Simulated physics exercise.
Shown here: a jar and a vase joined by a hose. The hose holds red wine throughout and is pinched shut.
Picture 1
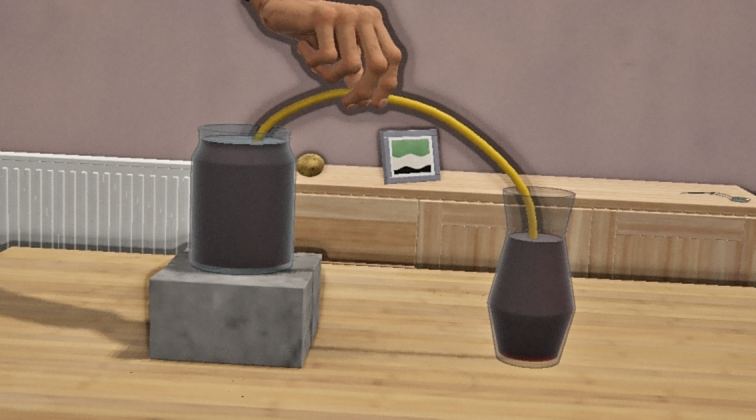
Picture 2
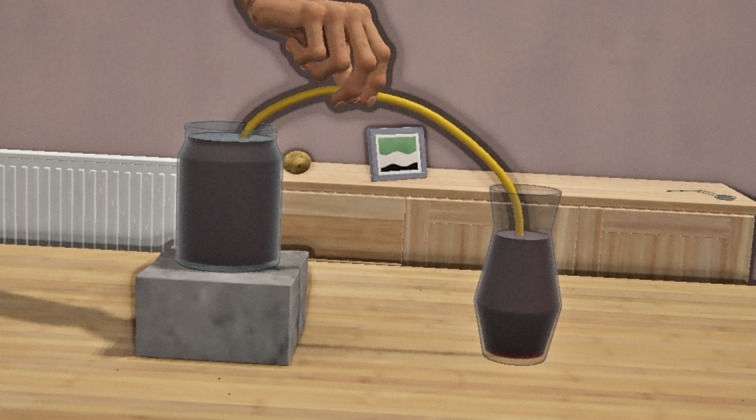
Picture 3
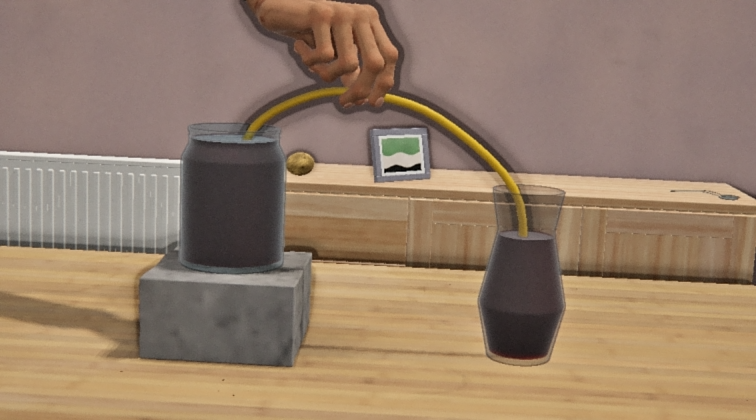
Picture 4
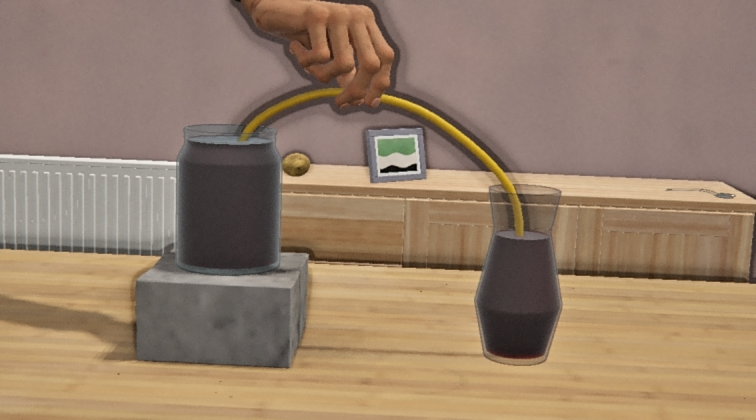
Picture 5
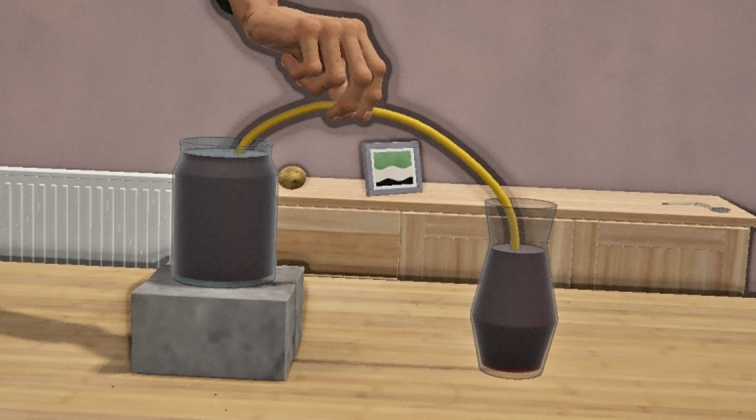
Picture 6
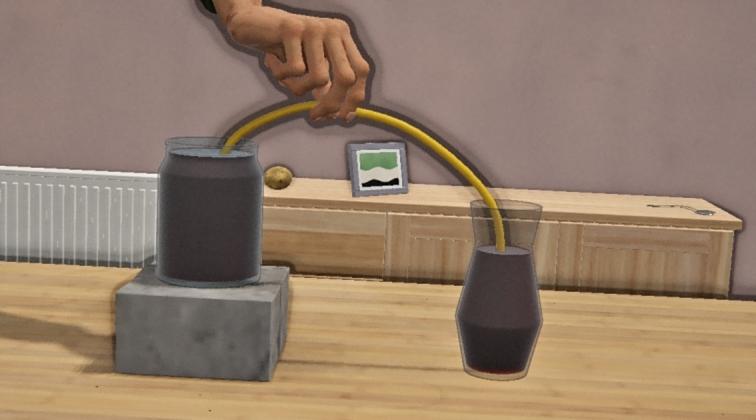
A hand keeps pinching a yellow hose that arches from a nearly full jar on a gray block at left to a partly filled vase on the wooden tabletop at right. The view shifts slightly, then drifts so everything sits a little lower and farther left, while both dark liquid levels show no visible change.
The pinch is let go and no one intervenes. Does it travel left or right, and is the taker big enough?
Flow goes rightward, and the filling side is too small.
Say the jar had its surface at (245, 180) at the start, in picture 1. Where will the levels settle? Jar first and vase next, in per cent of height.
55 % then 90 %, roughly.
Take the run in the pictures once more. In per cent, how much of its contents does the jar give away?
30 per cent, roughly.
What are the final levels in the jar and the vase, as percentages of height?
Approximate levels: 65 per cent followed by 100 per cent.
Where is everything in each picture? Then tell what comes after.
The hose is pinched; jar (244, 194) nearly full, up on the brick; vase (534, 273) about three quarters full, on the top itself, in the first picture.
Nothing flows; jar nearly full, surface at (232, 138); vase about three quarters full, surface at (523, 236), in the second picture.
Fingers on the hose; jar (234, 192) nearly full; vase (524, 271) about three quarters full, in the third picture.
Still shut; jar nearly full, surface at (231, 141); vase about three quarters full, surface at (523, 236), in the fourth picture.
The hose is pinched; jar (226, 207) nearly full, up on the brick; vase (516, 285) about three quarters full, on the top itself, in the fifth picture.
Nothing flows; jar nearly full, surface at (212, 154); vase about three quarters full, surface at (504, 251), in the sixth picture.
Soon after, the jar is about three quarters full; the vase is nearly full.
Later, the jar is about two thirds full; the vase is full to the brim; some has gone over the lower rim.
In the end, the jar is about two thirds full; the vase is full to the brim; some has gone over the lower rim; the two surfaces are level.
